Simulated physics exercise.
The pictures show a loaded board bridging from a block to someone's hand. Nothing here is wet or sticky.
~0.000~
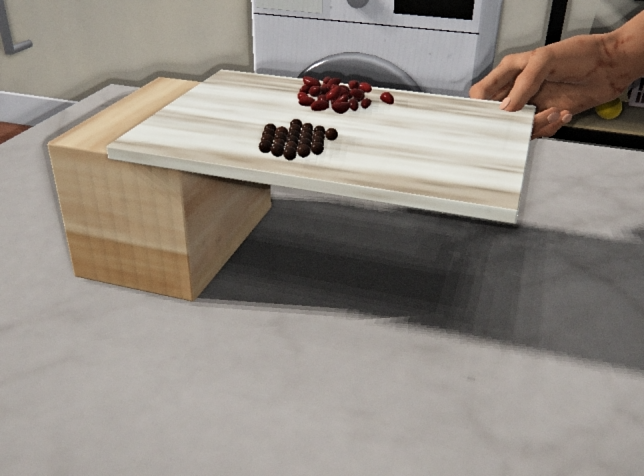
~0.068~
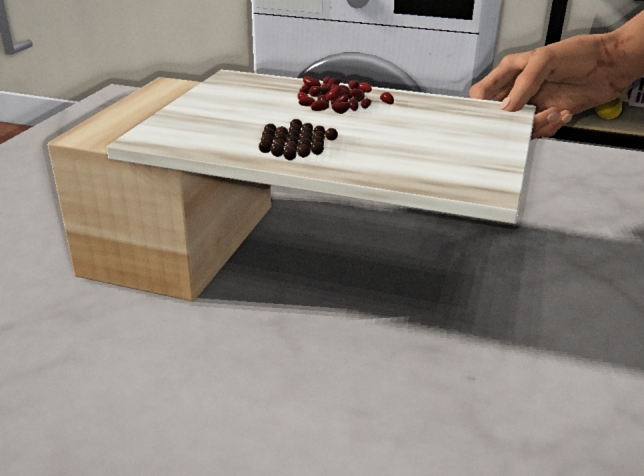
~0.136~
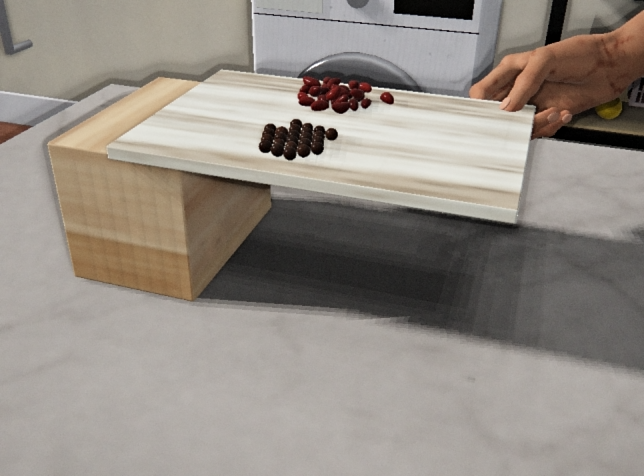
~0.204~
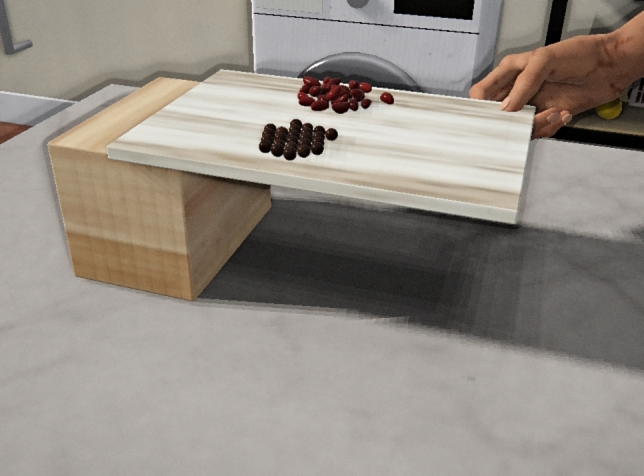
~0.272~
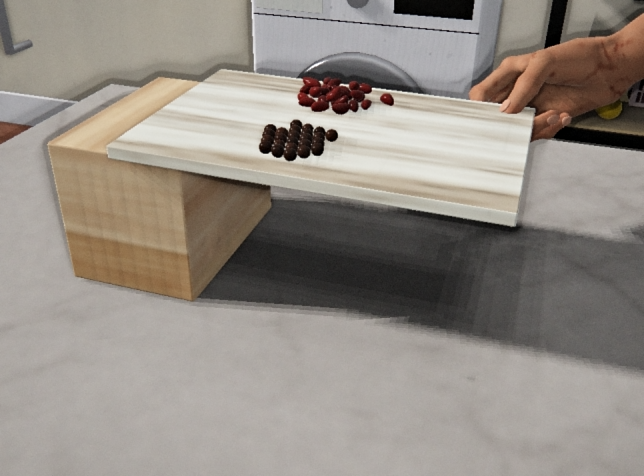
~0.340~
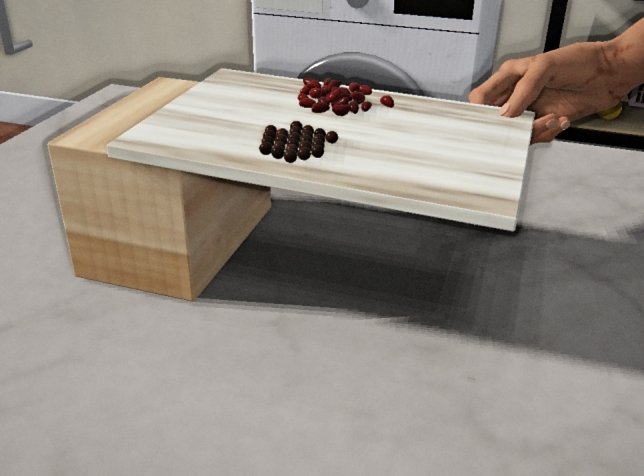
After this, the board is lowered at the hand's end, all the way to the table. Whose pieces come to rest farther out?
Farther out at the end: The near one.
By 0.69 s, board sloping at 10°; near batch every one still on the board; far batch every one still on the board.
By 1.13 s, board sloping at 23°; near batch mostly less than half a board's length out; far batch every one still on the board.
By 1.60 s, board resting at 32°; near batch mostly one to two board lengths out, about a tenth gone off the table; far batch mostly at the foot of the board.
When it is over (3.5 s), board resting at 32°; near batch mostly more than two board lengths out, roughly a third gone off the table; far batch mostly less than half a board's length out; the near batch has gone farther.
